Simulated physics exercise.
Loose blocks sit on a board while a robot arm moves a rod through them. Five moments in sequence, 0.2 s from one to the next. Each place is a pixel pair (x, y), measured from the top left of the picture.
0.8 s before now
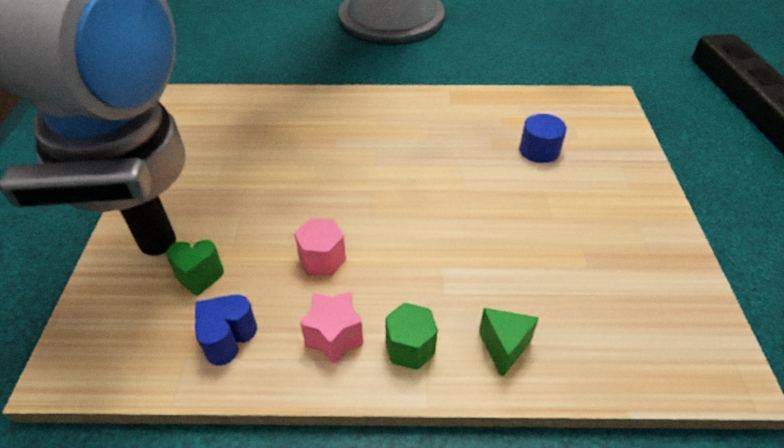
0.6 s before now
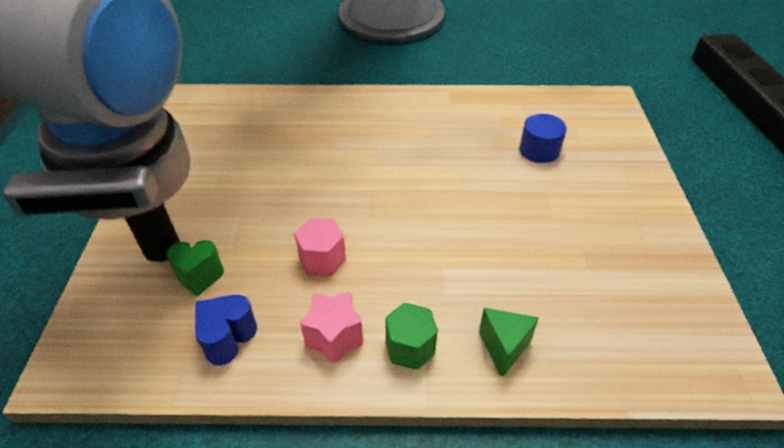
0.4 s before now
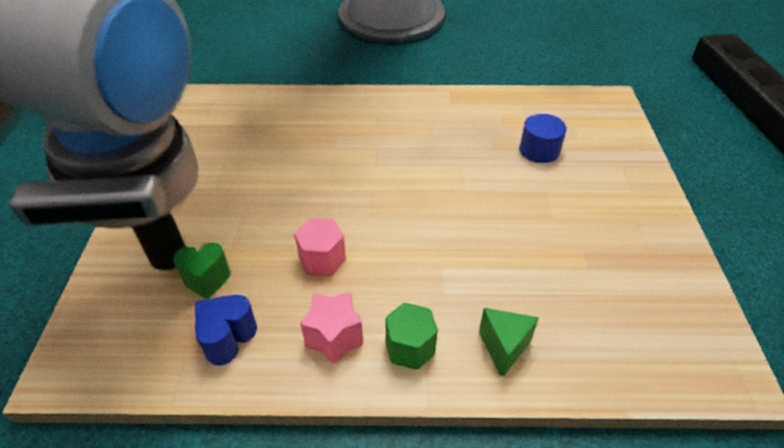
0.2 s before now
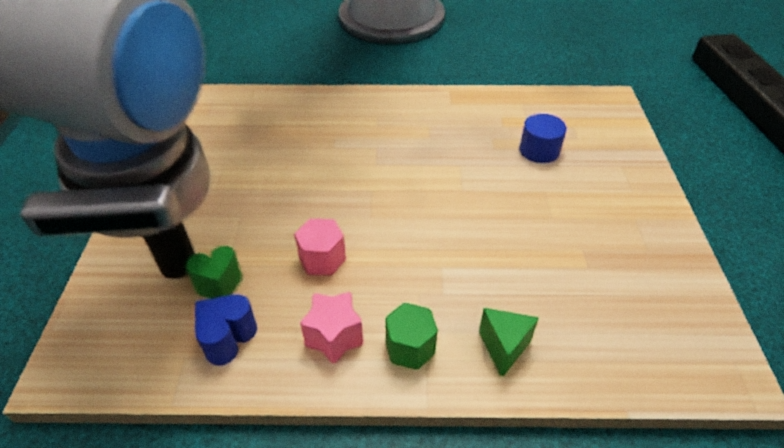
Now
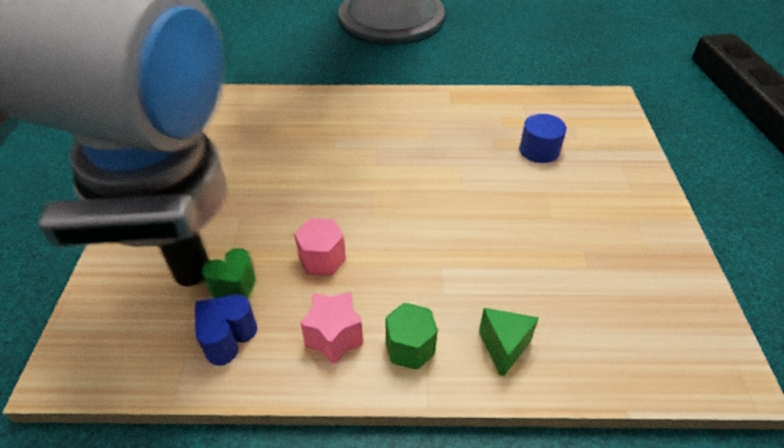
At first, a robot arm holds a black rod just left of a green heart block, with blue, pink and green blocks spread over a wooden board. The rod edges toward the viewer and right, then pushes the green heart a short way right, while the other blocks stay put.
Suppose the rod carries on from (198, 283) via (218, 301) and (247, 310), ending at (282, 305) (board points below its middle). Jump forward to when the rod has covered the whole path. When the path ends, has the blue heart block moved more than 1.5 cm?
No, that is not how it ends up.
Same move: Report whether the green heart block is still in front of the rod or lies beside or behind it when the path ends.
I'd say the green heart block is still out in front of the rod at the end.
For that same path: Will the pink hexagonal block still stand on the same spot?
I expect not.
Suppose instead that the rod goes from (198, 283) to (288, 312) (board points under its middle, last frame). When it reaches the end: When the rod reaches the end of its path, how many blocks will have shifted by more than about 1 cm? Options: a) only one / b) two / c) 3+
It's a.
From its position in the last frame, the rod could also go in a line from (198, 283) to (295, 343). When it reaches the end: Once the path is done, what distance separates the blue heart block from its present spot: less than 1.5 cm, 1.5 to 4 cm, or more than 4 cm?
Once the path is done, the blue heart block lies 1.5 to 4 cm from its present place.
What follows on the original path. Halfway along, rod at (228, 299); blue heart block at (223, 322); green heart block at (258, 271), turned 80° anticlockwise.
At the end, rod at (279, 294); blue heart block at (225, 323), turned 15° clockwise; green heart block at (303, 260), turned 100° anticlockwise; pink hexagonal block at (329, 228), turned 20° anticlockwise; pink star block in place.
